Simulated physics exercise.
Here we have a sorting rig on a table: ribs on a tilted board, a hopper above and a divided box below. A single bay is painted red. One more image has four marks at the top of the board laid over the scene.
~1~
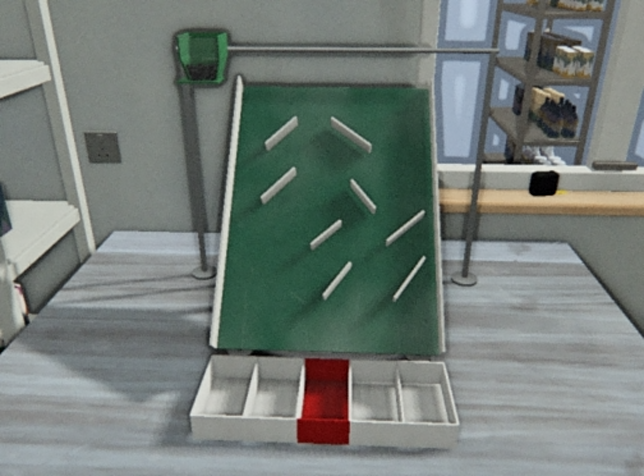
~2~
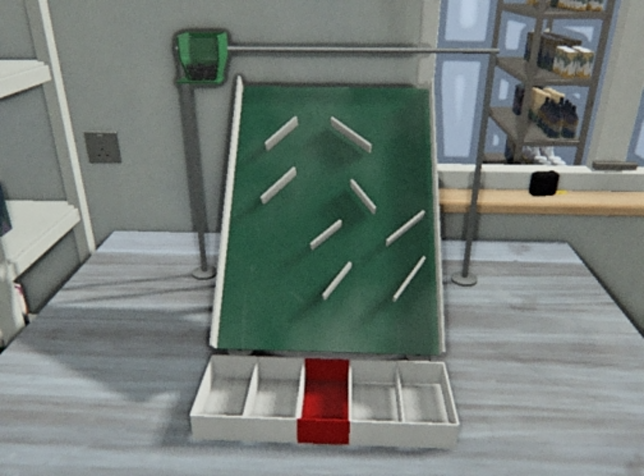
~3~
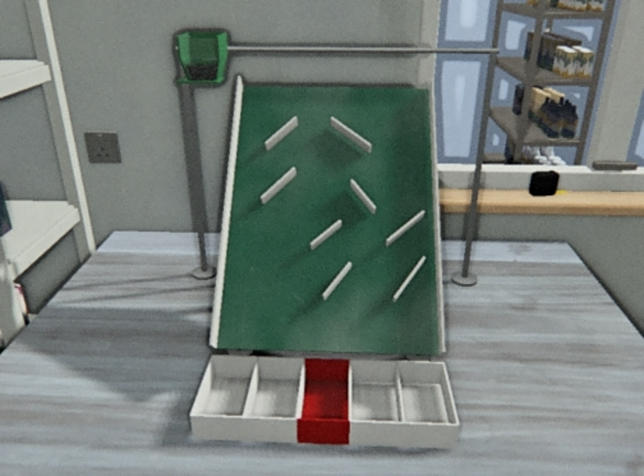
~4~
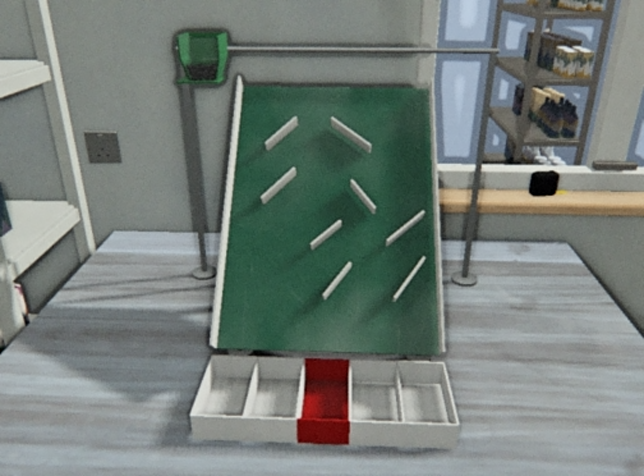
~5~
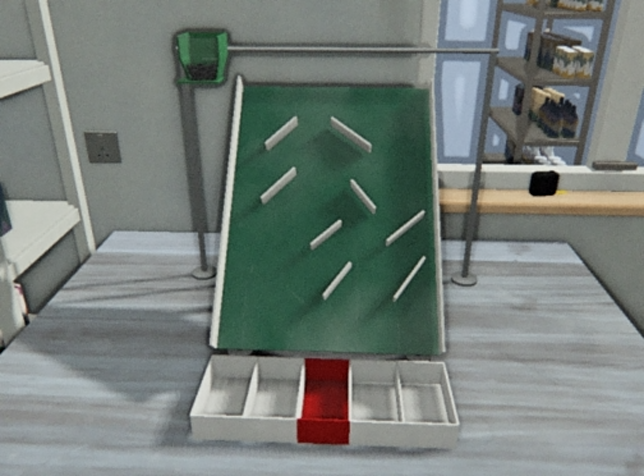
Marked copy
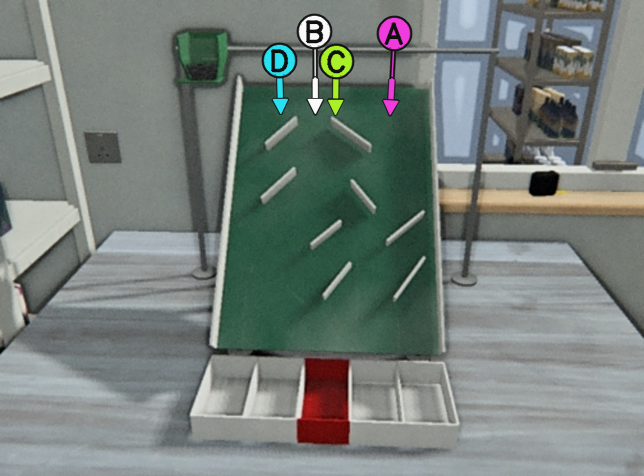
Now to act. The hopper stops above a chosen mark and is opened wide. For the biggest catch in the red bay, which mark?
A works best here.
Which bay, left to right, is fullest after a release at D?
The first from the left.
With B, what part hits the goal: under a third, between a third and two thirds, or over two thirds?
Mark B gives under a third.
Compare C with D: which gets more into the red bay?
Mark C.
On the marked copy, mark A meets the board at (390, 109); mark B meets the board at (315, 108); mark C meets the board at (335, 109); mark D meets the board at (280, 108).
If A is chosen, about a quarter in the red bay, about two thirds in other bays, a small part held on the board.
If B is chosen, a stray few in the red bay, nearly all in other bays, a small part held on the board.
If C is chosen, a small part in the red bay, about half in other bays, about a third held on the board, a stray few outside the box.
If D is chosen, none in the red bay, nearly all in other bays.
